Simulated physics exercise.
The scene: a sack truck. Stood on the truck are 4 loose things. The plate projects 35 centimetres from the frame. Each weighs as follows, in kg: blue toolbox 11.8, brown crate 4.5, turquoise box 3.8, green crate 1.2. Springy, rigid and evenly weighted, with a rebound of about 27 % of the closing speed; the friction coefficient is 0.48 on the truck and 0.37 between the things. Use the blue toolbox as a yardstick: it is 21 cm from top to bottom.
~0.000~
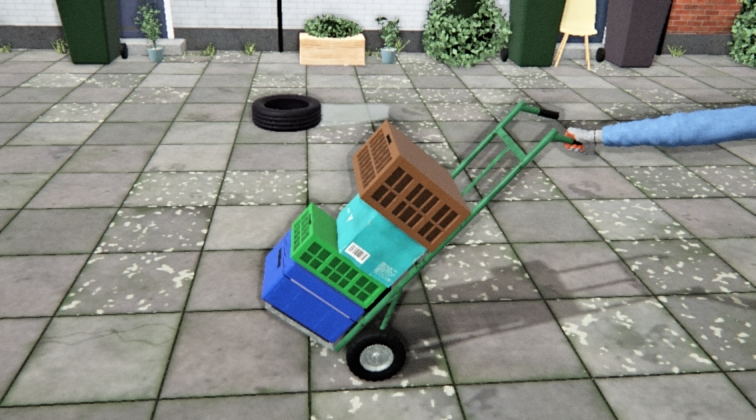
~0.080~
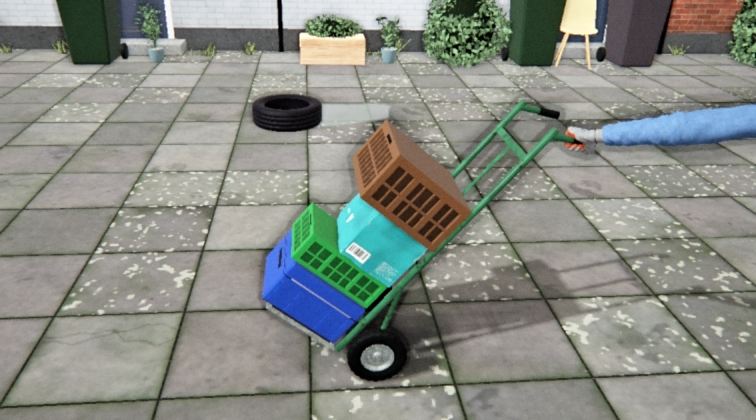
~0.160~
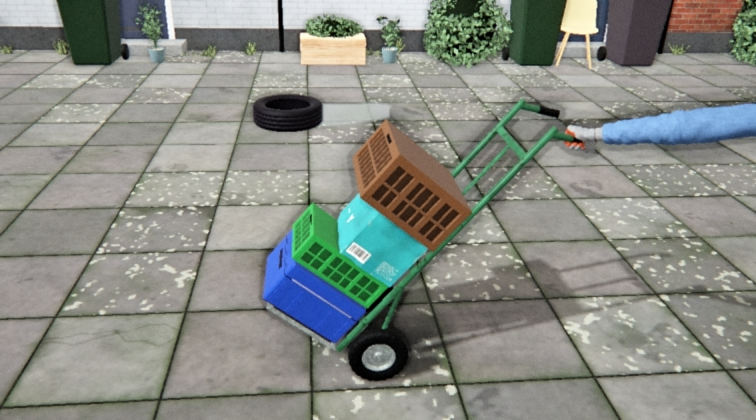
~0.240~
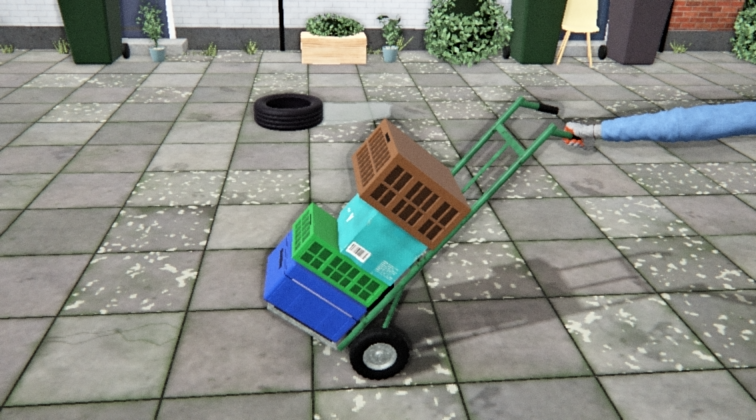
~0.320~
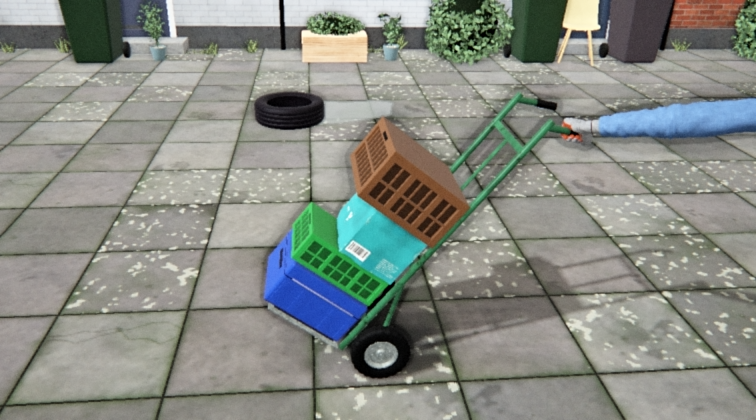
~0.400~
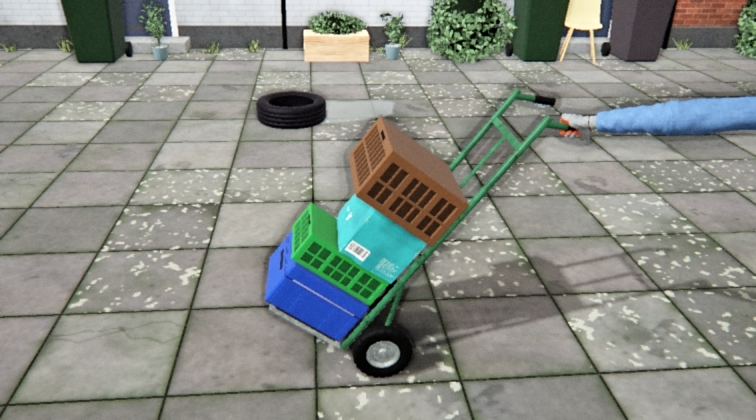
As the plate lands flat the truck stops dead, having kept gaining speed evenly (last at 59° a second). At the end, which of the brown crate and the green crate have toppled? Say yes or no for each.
Brown crate: No; green crate: No.
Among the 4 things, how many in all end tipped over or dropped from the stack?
Altogether, 0.
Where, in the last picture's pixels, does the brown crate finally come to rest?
Close to (293, 198).
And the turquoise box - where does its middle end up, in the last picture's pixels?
It ends up near (315, 248).
After 0.90 s, leaning back 24°.
After 1.30 s, leaning back 5°.
At rest (2.0 s), all 4 in place, give or take 10 cm. Seen from the same camera at the end, brown crate near (293, 198), green crate near (302, 288).
